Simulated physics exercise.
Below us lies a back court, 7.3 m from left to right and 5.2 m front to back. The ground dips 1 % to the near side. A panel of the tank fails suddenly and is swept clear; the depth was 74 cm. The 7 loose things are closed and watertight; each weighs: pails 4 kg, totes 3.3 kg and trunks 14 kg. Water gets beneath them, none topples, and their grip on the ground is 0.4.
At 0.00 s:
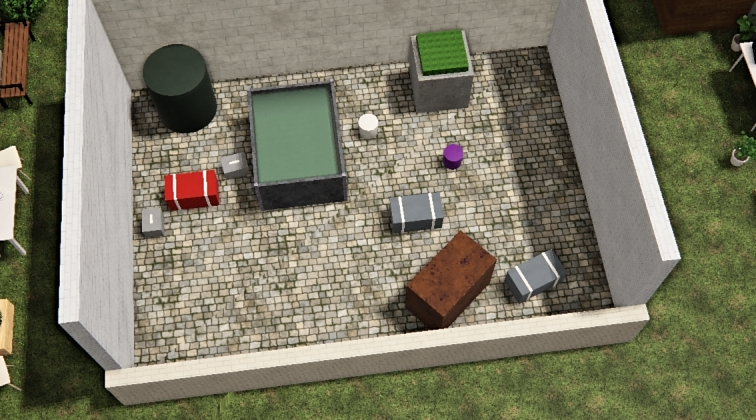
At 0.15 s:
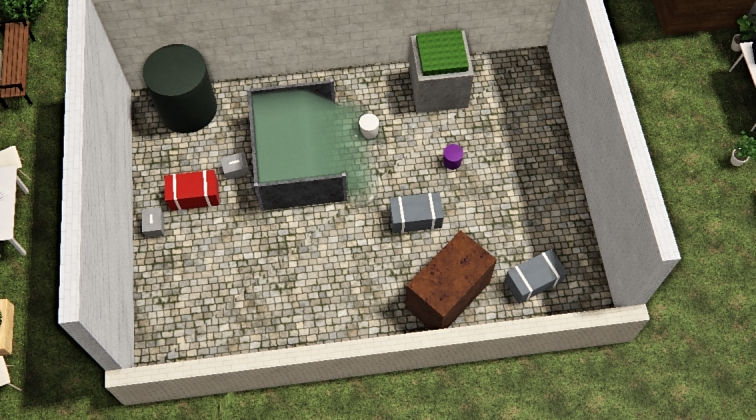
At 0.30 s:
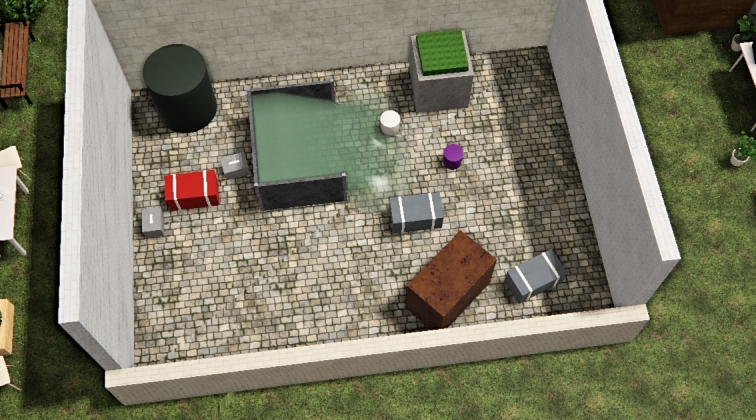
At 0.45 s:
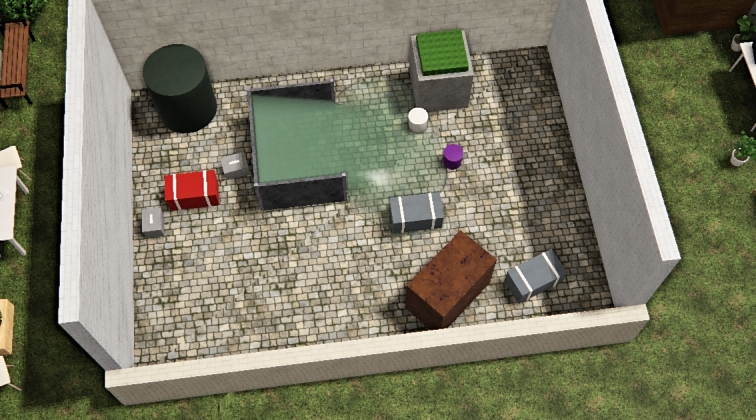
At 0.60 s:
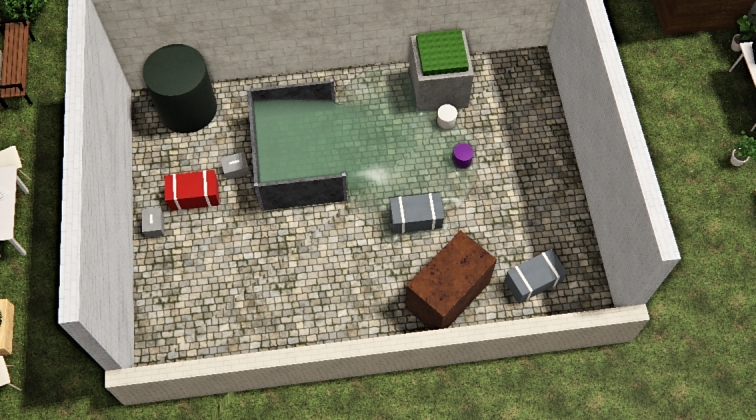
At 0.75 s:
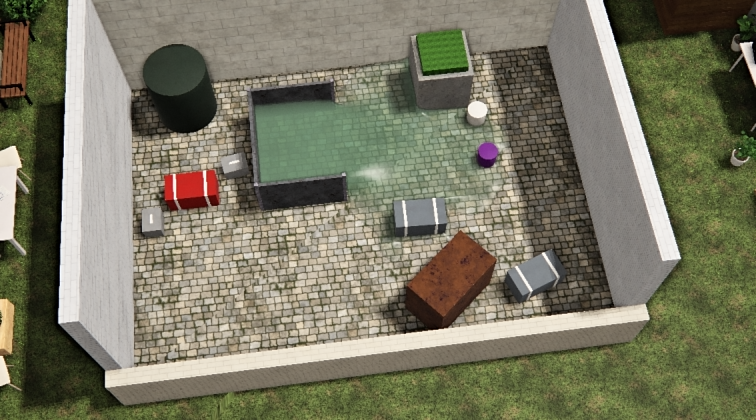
Greenish water pours from the open right side of a dark-framed tank in a walled, cobbled back court, seen from high above by a still camera. A dark green barrel and a red trunk stand left, a grass-topped block at the back, grey trunks and a rusty brown box nearer right. The water spreads rightward, carrying a white pail, then a purple one, and finally nudging the middle grey trunk slightly.
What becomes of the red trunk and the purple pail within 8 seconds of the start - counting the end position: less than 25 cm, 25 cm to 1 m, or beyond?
Red trunk holds its place, purple pail ends far away.
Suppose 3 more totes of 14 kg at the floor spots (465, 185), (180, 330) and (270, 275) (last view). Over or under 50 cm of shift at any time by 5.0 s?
In turn: Over, under, less.
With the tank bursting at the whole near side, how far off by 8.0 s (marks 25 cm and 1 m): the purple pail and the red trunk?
In that case the purple pail moves a short way, the red trunk ends far away.
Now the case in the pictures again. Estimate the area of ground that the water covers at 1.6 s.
Roughly 16 m2.
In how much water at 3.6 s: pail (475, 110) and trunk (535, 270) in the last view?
About 13 and 12 cm.
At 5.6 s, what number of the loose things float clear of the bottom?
I count 3.
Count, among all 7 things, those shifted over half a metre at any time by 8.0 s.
That makes 5.
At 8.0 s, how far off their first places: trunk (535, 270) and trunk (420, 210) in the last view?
In turn: 20 cm, 150 cm.
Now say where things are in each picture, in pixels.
The first picture shows the red trunk at (190, 185), on the bottom; the purple pail at (453, 153), on the bottom; water covers 2.2 m2; 0 of 7 have shifted.
The second picture shows the red trunk at (190, 185), on the bottom; the purple pail at (453, 153) rests on the ground; water covers 3.2 m2; 0 of 7 have shifted.
The third picture shows the red trunk at (190, 185) rests on the ground; the purple pail at (453, 153), on the bottom; 4.5 m2 under water; 1 of 7 have shifted.
The fourth picture shows the red trunk at (190, 185), on the bottom; the purple pail at (454, 153) rests on the ground; 6.0 m2 under water; 1 of 7 have shifted.
The fifth picture shows the red trunk at (190, 185), on the bottom; the purple pail at (464, 152) rests on the ground, 17 cm from its start; water covers 7.3 m2; 2 of 7 have shifted.
The sixth picture shows the red trunk at (190, 185) rests on the ground; the purple pail at (488, 151), on the bottom, 56 cm from its start; 8.7 m2 under water; 3 of 7 have shifted.
After 1.6 s the red trunk is near (190, 185), 0.0 m from its start, aground; the purple pail is near (574, 157), 1.9 m from its start, afloat; 2 afloat.
After 3.6 s the red trunk is near (190, 185), 0.0 m from its start, aground; the purple pail is near (560, 276), 2.7 m from its start, afloat; 3 afloat.
After 5.6 s the red trunk is near (190, 185), 0.0 m from its start, aground; the purple pail is near (504, 255), 2.0 m from its start, afloat; 3 afloat.
After 8.0 s the red trunk is near (190, 185), 0.0 m from its start, aground; the purple pail is near (529, 208), 1.5 m from its start, afloat; 4 afloat.
